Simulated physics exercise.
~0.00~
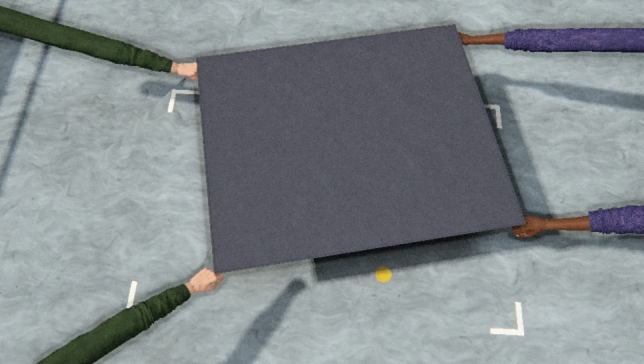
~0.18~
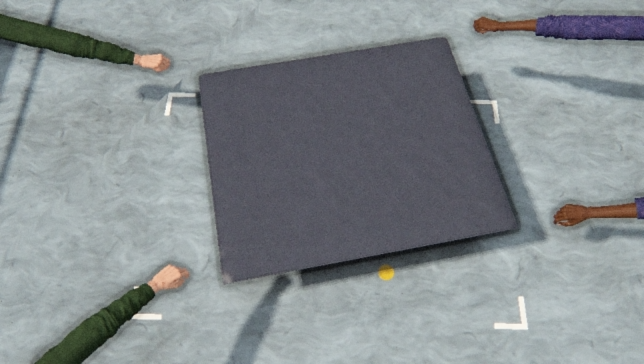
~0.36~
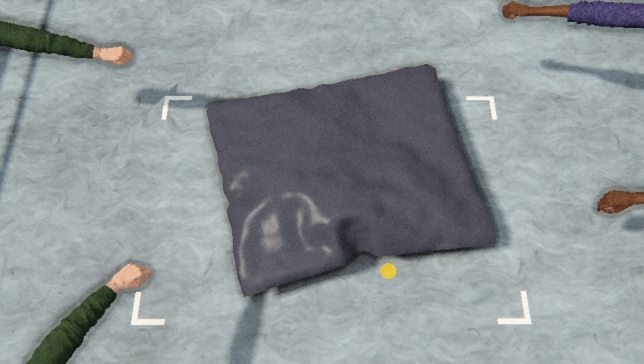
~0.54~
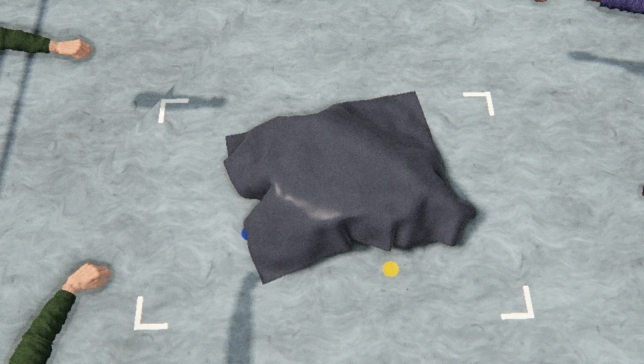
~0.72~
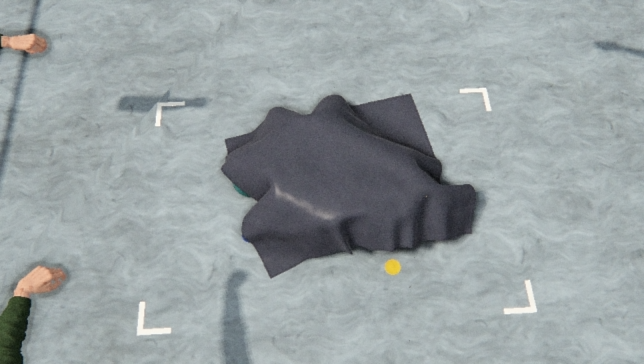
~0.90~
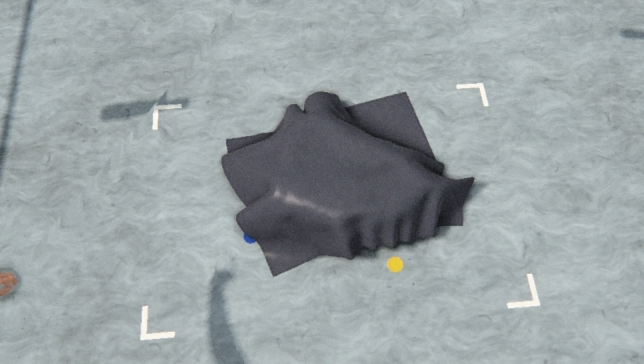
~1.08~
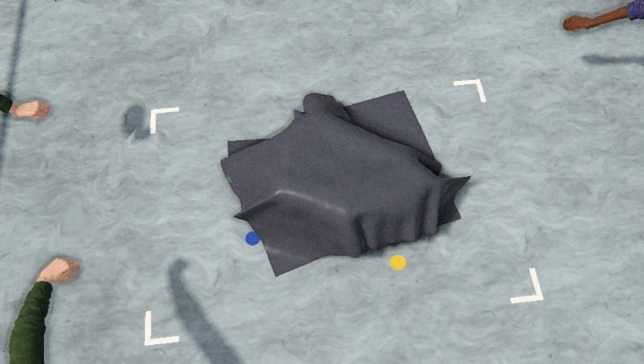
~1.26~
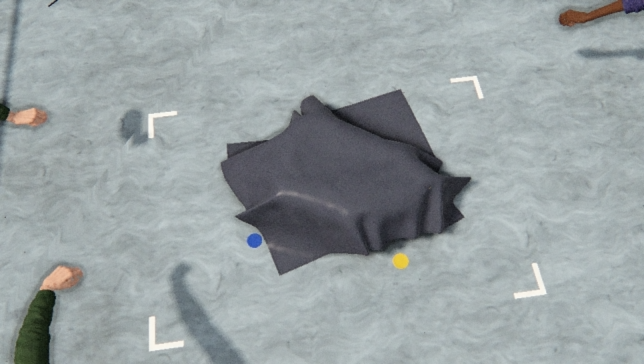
Two pairs of hands, in green sleeves and purple sleeves, held a dark cloth flat above a floor and let go; it dropped and crumpled into a lumpy, draped heap, leaving a blue disc and a yellow coaster showing beside it.
